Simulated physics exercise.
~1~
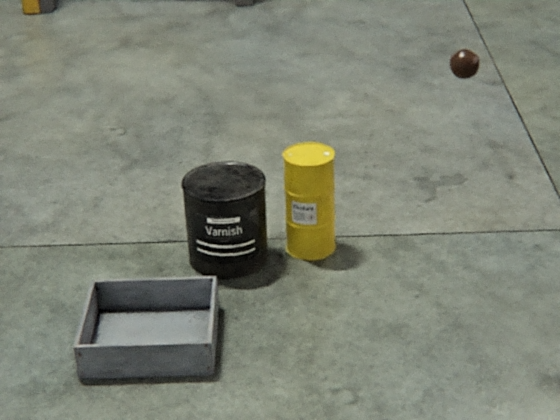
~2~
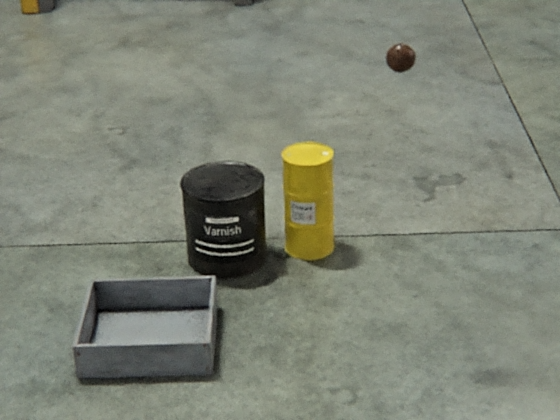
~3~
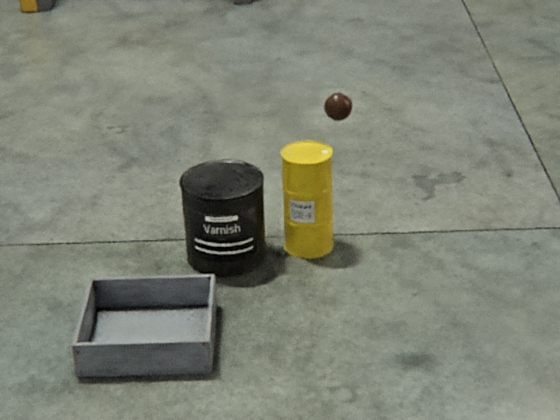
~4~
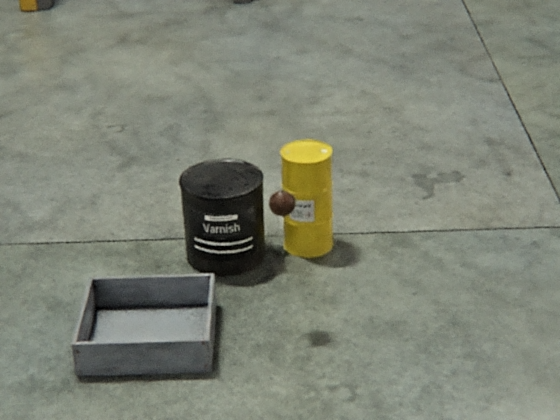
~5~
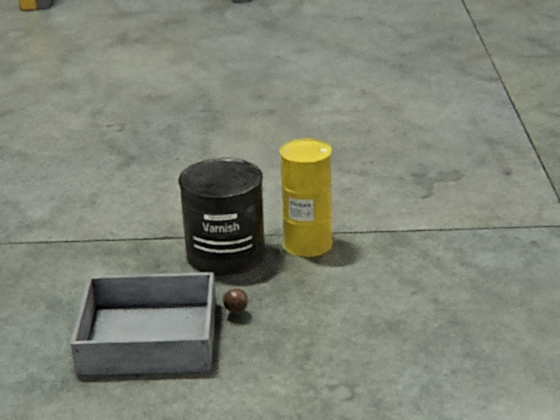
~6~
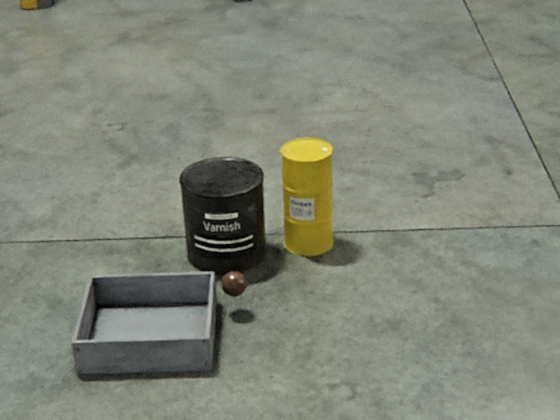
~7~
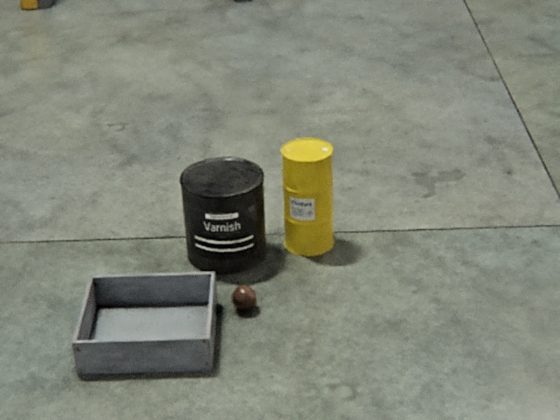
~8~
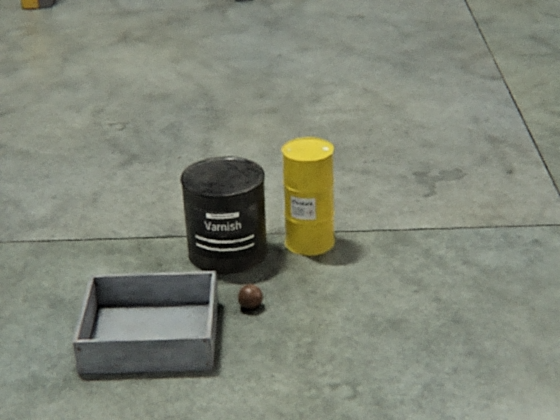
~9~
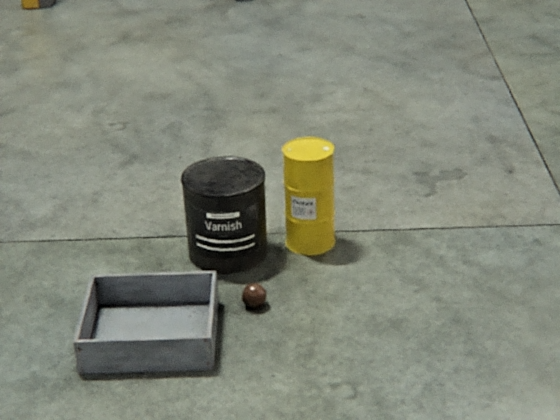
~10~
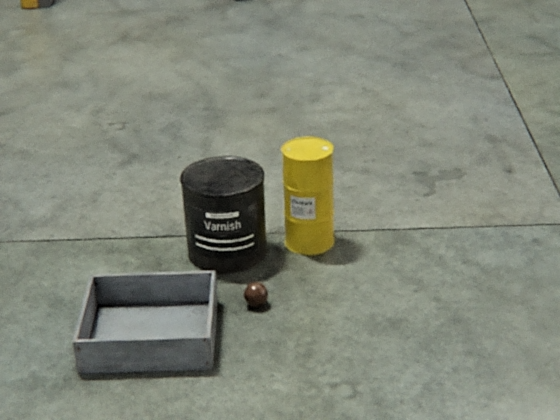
On a concrete floor, a brown ball flies in leftward past a yellow canister, bounces beside a grey box and settles outside it.
